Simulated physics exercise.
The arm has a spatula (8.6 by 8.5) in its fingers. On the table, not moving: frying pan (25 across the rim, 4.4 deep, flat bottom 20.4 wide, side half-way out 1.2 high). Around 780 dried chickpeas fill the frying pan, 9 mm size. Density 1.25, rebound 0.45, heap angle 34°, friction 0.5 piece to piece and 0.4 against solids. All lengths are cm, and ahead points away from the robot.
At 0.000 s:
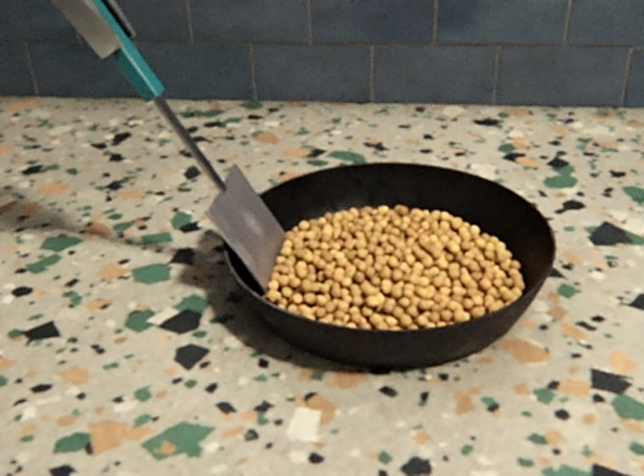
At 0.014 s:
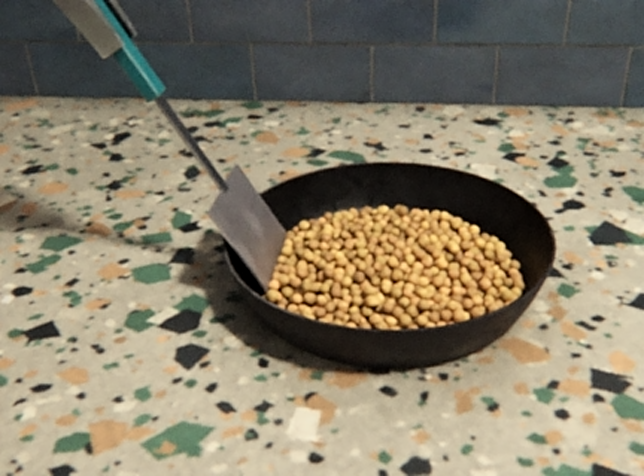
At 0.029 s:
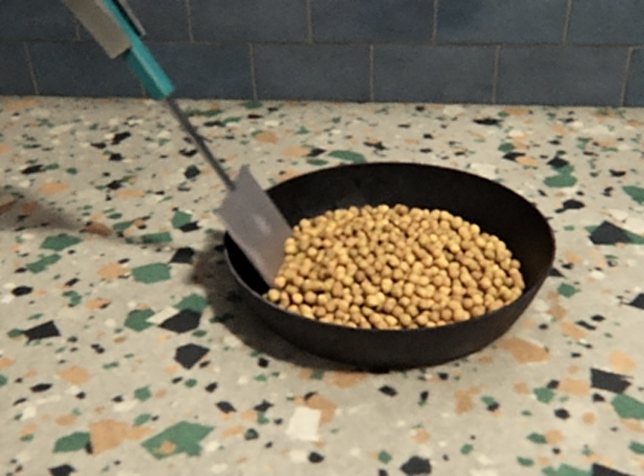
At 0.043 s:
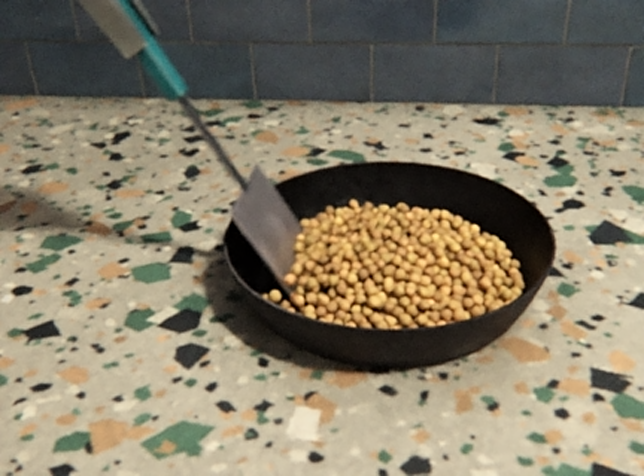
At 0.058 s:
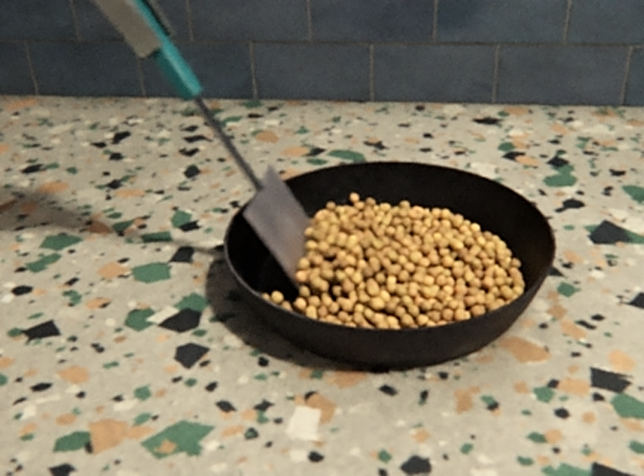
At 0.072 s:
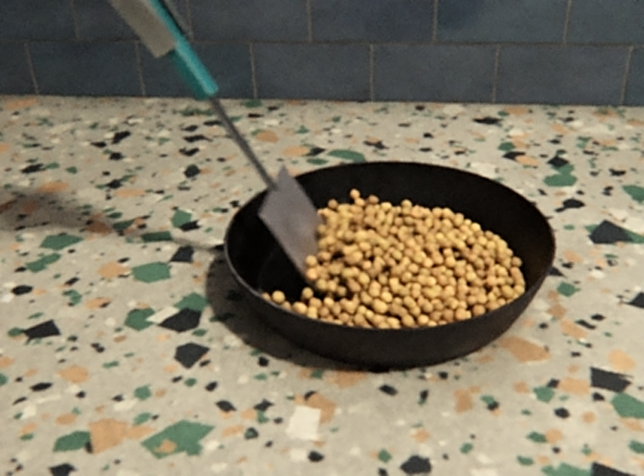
A spatula with a teal handle stayed still at first against the left side of a black frying pan, then slid slightly right, nudging the heaped dried chickpeas over and baring some of the pan.
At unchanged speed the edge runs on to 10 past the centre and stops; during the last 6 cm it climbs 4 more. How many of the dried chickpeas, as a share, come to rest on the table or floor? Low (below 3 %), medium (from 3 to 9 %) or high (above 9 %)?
A high share, above 9 %, ends on the table or floor.
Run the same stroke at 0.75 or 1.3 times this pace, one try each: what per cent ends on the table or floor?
About 15 and 20 per cent.
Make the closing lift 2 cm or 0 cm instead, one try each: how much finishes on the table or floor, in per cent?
Some 20 and 25 per cent.
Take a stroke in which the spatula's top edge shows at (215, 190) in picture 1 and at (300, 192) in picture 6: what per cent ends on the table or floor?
Some 20 per cent.
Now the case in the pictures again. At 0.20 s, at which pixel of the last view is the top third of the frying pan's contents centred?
Near (482, 253).
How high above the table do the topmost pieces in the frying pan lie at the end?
About 4.5 cm.
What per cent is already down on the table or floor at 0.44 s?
About 15 per cent.
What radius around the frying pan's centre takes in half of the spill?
About 30 cm.
By 0.14 s, sloping 60°, highest piece 6 above the table; 775 in the frying pan.
By 0.20 s, sloping 60°, highest piece 6 above the table; 775 in the frying pan.
By 0.44 s, sloping 60°, highest piece 8 above the table; 651 in the frying pan, 106 on the table or floor, 18 on the blade or in flight.
By 1.49 s, sloping 60°, highest piece 4 above the table; 651 in the frying pan, 124 on the table or floor.
Final count, 651 in the frying pan, 124 on the table or floor. That is 16 % on the table or floor.
